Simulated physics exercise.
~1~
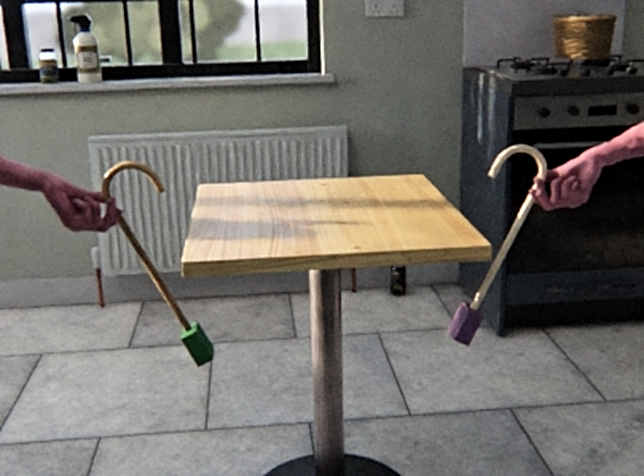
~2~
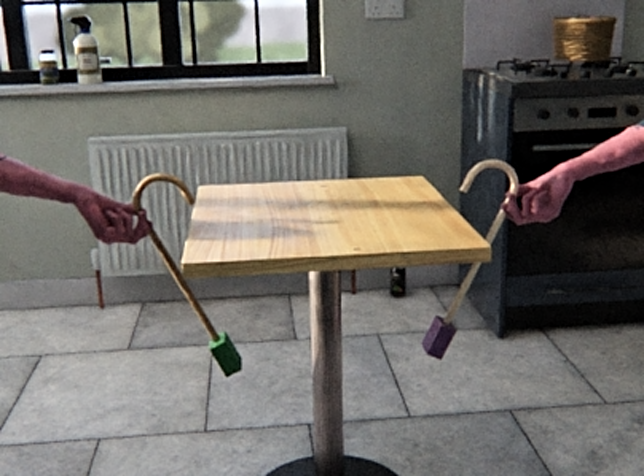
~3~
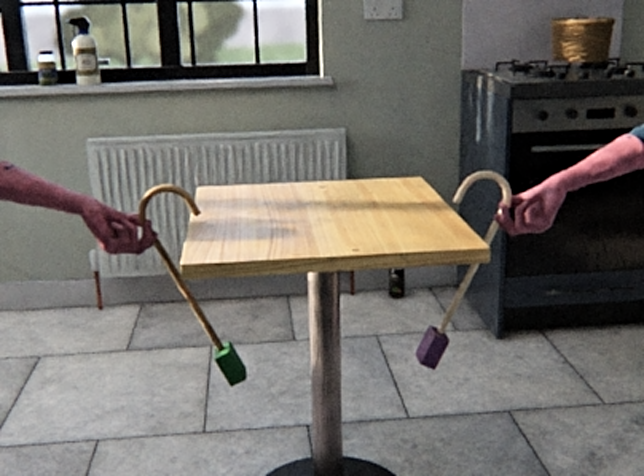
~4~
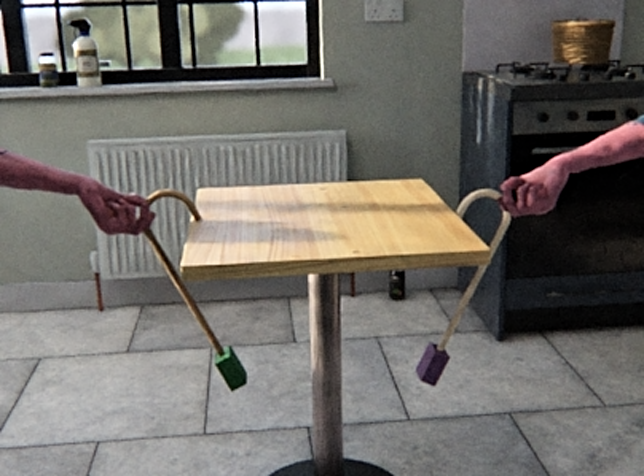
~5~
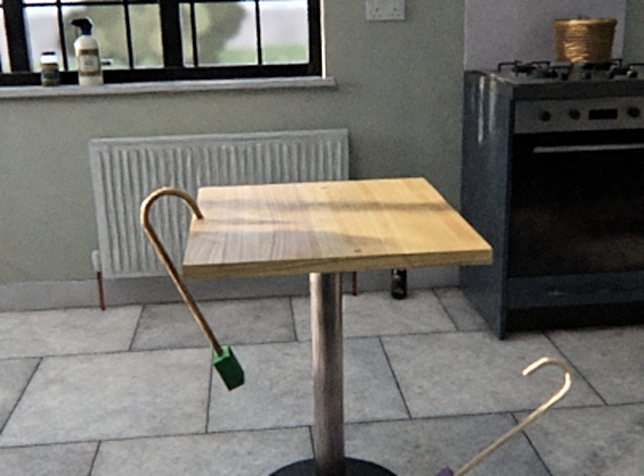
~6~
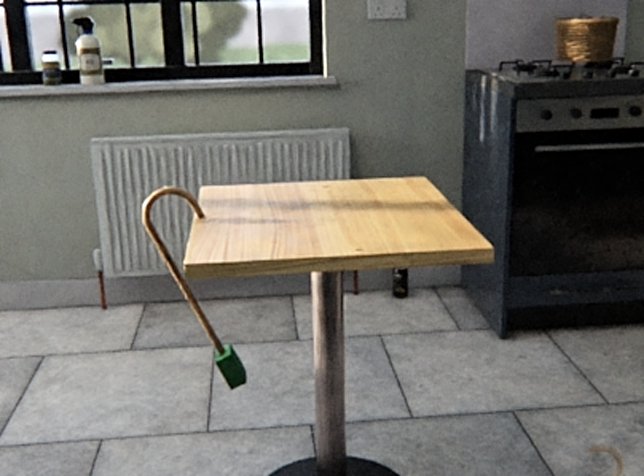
In a grey-tiled kitchen with a radiator, a window and a dark oven behind, a slightly swaying camera faces a small wooden table on a metal post. A hand on each side holds a cane-like hooked stick, one ending in a green block at left, the other in a purple block at right. Both hands bring the curved ends in to the table's opposite edges and then let go. The green-tipped stick stays hanging from the left edge. The purple-tipped one drops off the right side, tilting as it falls, and ends low at the right, almost out of view.
